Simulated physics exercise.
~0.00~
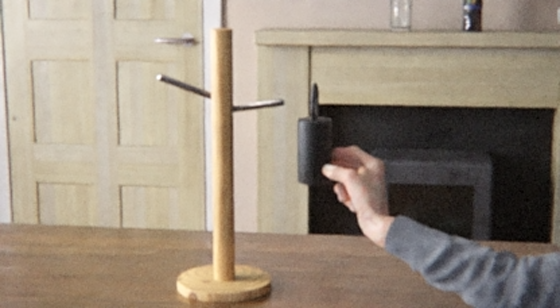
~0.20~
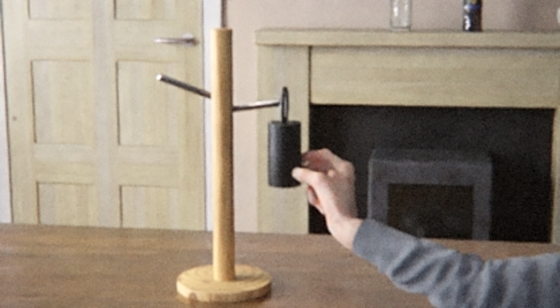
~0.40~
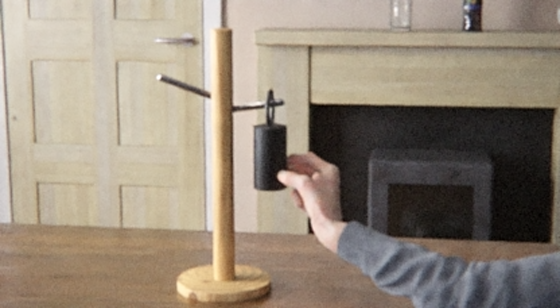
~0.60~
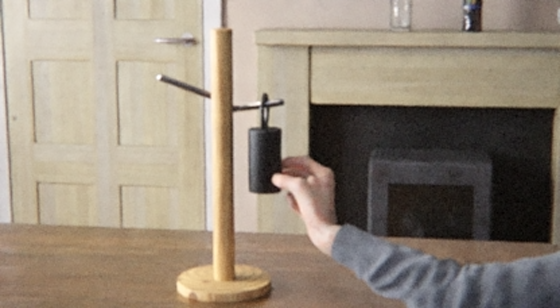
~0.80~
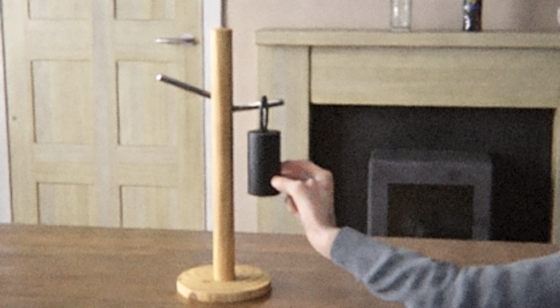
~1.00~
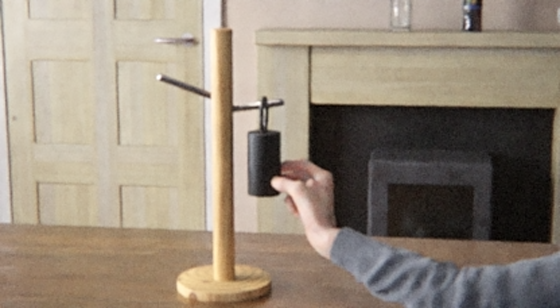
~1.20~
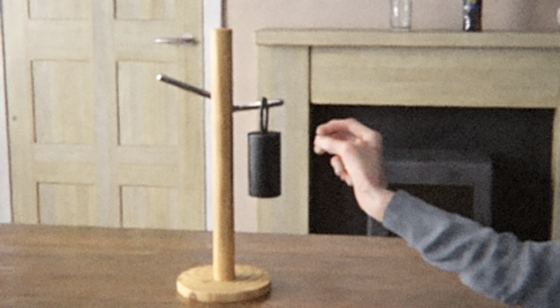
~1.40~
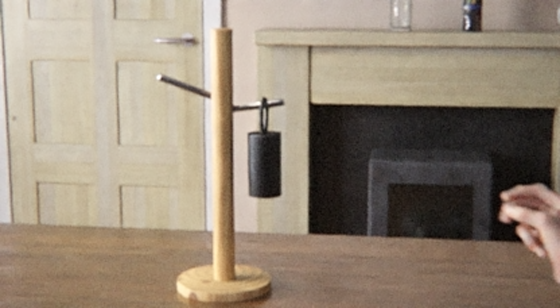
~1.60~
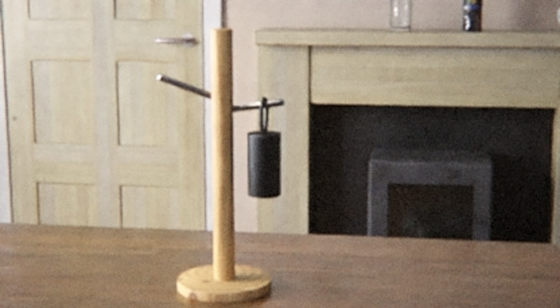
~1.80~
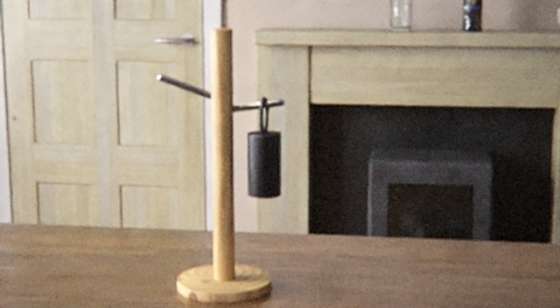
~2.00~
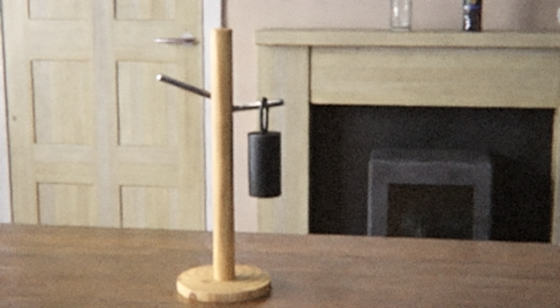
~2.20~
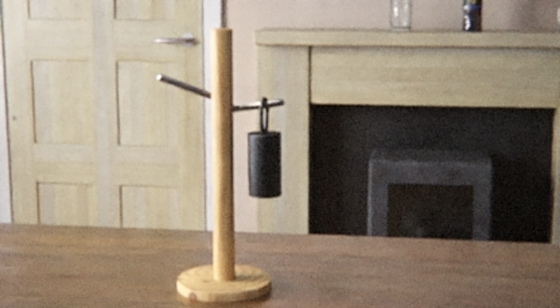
A black lantern, a dark cylinder with a ring on top, is held up by a hand reaching in from the right, beside a wooden peg stand on a table. The hand carries it left until its ring passes over the stand's right peg. It slides a little farther along the peg, and the fingers steady it there for a moment. Then the hand lets go, draws back to the right and leaves the view. The black lantern stays hanging from the peg, at rest, while the stand remains in place.
